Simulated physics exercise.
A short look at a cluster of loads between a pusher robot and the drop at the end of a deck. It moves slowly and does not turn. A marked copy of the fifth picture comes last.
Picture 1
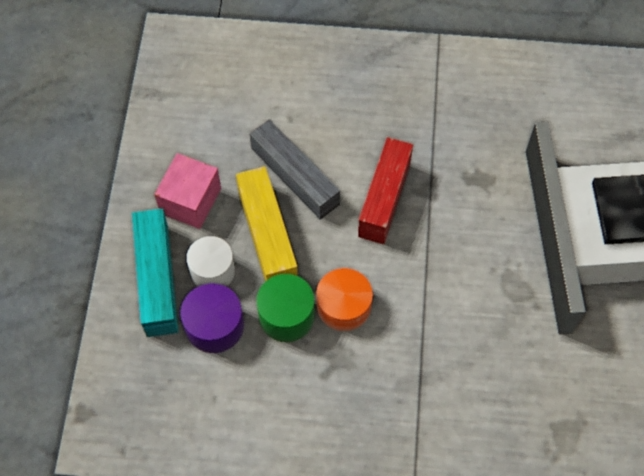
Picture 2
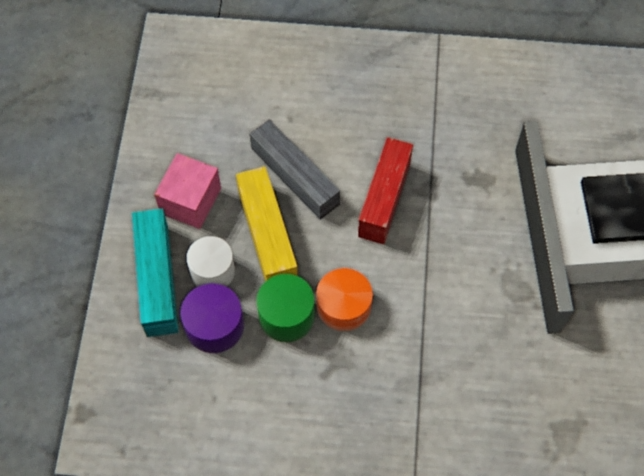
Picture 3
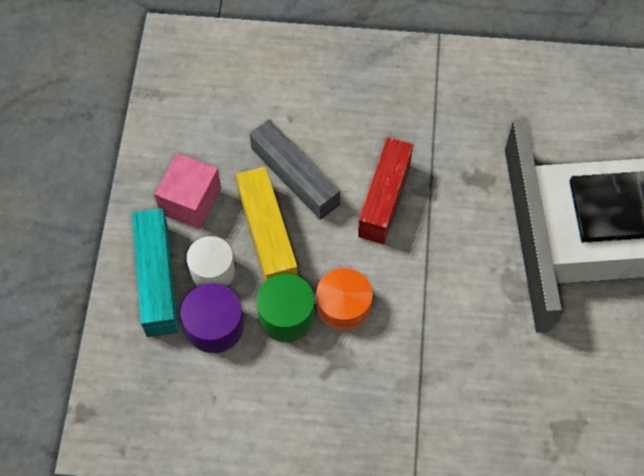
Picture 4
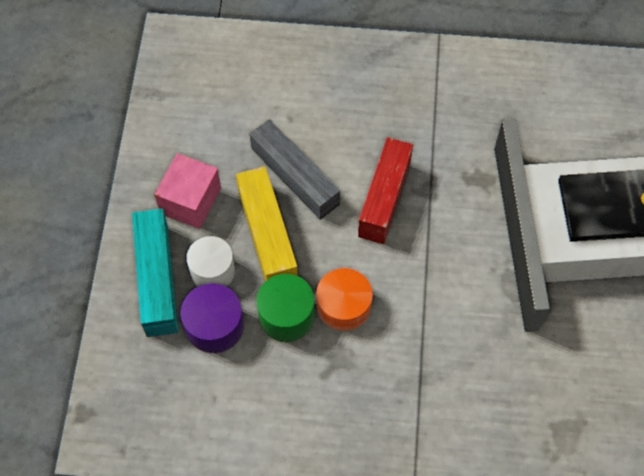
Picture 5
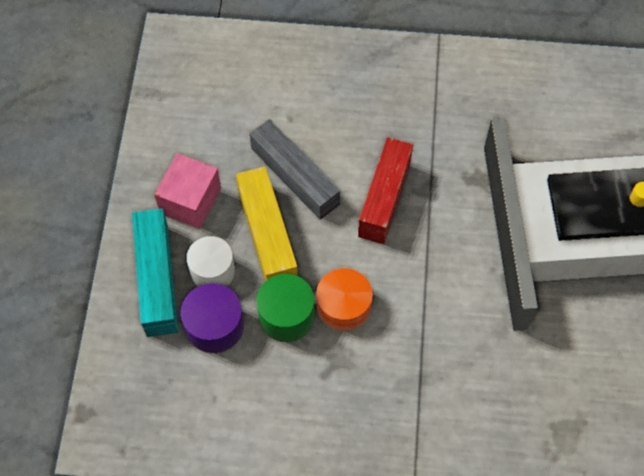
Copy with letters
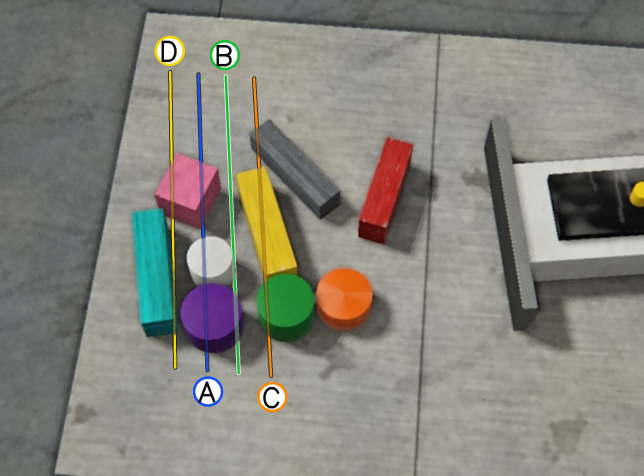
At the start, eight coloured blocks and discs sit clustered on a pale slab, with a white machine bearing a flat grey front plate at the right. The machine slides slowly left a short way without turning, bringing more of its dark top and a bit of yellow into view, while the cluster stays still.
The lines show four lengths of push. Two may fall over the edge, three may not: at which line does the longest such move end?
No third one falls up to D.
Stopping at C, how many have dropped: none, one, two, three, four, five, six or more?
By then, none.
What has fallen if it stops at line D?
The pink crate.
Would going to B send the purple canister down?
No.
On the copy, A at (203, 212); B at (232, 215); C at (262, 217); D at (172, 210).
On D. First, robot (472, 193); red bar (364, 192); turquoise stick (155, 273).
Then, robot (350, 184); pink crate (141, 196); turquoise stick (145, 274).
Finally, robot (254, 176); pink crate over the edge; turquoise stick (86, 295); one fallen.
By contrast, A is within the limit but short; B is within the limit but short; C is within the limit but short.
